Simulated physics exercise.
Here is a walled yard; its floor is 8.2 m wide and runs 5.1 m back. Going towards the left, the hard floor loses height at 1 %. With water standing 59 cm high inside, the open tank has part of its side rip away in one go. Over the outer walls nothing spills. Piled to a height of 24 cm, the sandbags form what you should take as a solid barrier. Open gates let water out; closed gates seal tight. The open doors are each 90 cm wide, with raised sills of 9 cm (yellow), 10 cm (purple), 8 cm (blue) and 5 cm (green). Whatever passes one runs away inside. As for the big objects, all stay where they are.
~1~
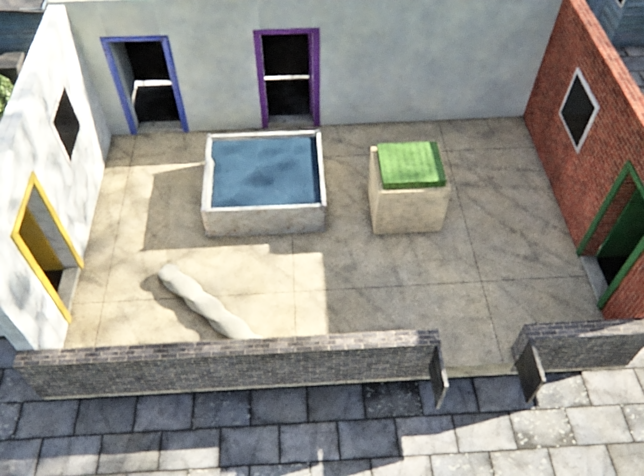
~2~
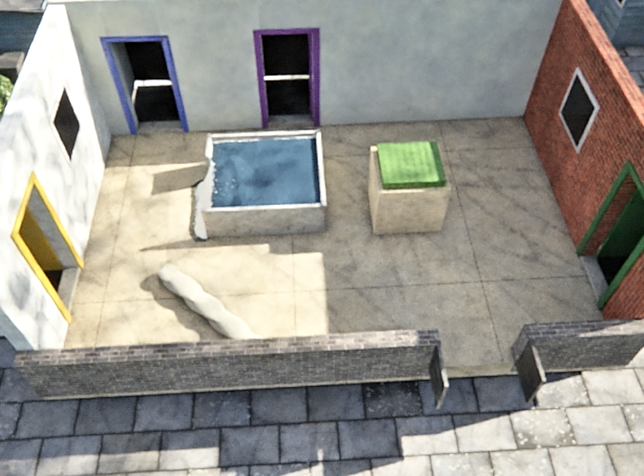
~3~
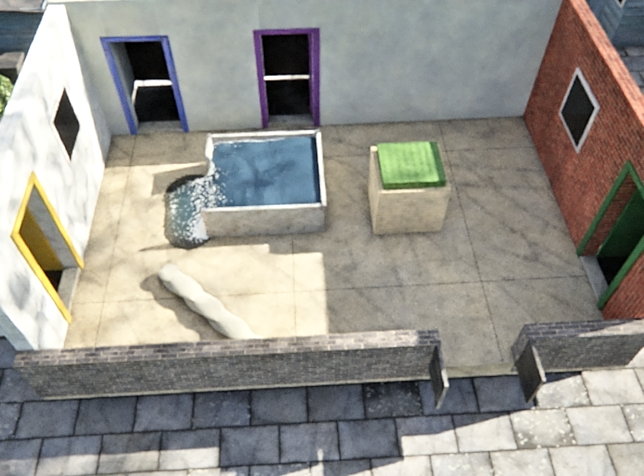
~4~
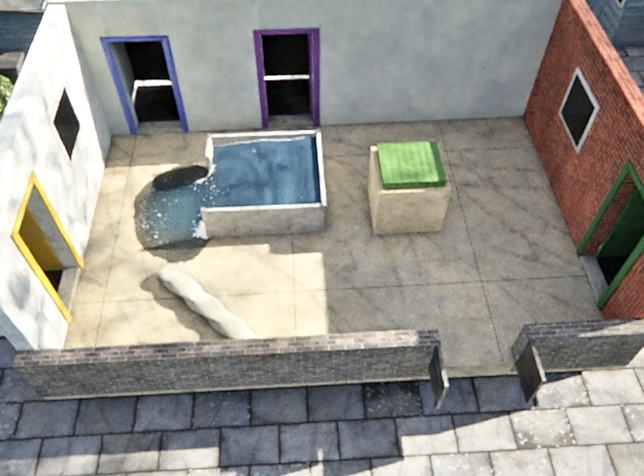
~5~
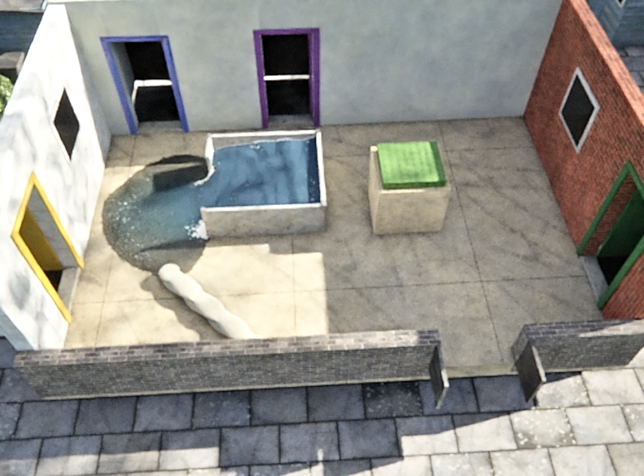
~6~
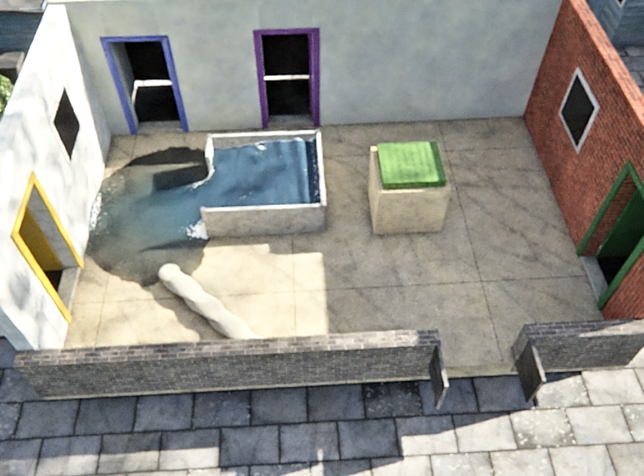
Open tank in a walled yard splitting at its left side, water pouring out and spreading left across the pale floor.
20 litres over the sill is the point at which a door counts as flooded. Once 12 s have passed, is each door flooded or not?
In order: Yellow door: Tops it, purple door: Fails to top it, blue door: Tops it, green door: Fails to top it.
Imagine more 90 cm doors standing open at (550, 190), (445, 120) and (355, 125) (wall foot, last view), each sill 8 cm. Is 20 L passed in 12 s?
In turn: Short of it, short of it, short of it.
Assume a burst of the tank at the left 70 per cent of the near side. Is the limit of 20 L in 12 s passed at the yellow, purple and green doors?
Yellow short, purple short, green beyond.
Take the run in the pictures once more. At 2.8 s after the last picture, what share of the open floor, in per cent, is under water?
I'd say around 35 % is wet.
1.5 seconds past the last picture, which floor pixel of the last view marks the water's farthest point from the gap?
Somewhere around (57, 374).
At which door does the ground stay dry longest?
Lab note: Last arrival at the green door.
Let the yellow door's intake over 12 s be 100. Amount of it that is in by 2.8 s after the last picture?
By then it's near 55% of the total.
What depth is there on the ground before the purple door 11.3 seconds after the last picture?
About 7.5 cm.
Then, 0.7 s after the last picture water covers 20 % of the floor and is deepest (36 cm) near (93, 221); yellow door 17 cm at the sill, 1 L in, purple door not reached, blue door 3 cm at the sill, 0 L in, green door not reached.
Then, 1.5 s after the last picture water covers 20 % of the floor and is deepest (42 cm) near (57, 374); yellow door 18 cm at the sill, 26 L in, purple door not reached, blue door 14 cm at the sill, 1 L in, green door not reached.
Then, 2.8 s after the last picture water covers 35 % of the floor and is deepest (26 cm) near (244, 363); yellow door 13 cm at the sill, 57 L in, purple door 3 cm at the sill, 0 L in, blue door 16 cm at the sill, 33 L in, green door not reached.
Then, 6.3 s after the last picture water covers 55 % of the floor and is deepest (18 cm) near (85, 254); yellow door 13 cm at the sill, 90 L in, purple door 6 cm at the sill, 0 L in, blue door 9 cm at the sill, 73 L in, green door not reached.
Then, 11.3 s after the last picture water covers 90 % of the floor and is deepest (11 cm) near (101, 183); yellow door 8 cm at the sill, 100 L in, purple door 8 cm at the sill, 0 L in, blue door 10 cm at the sill, 110 L in, green door 1 cm at the sill, 0 L in.
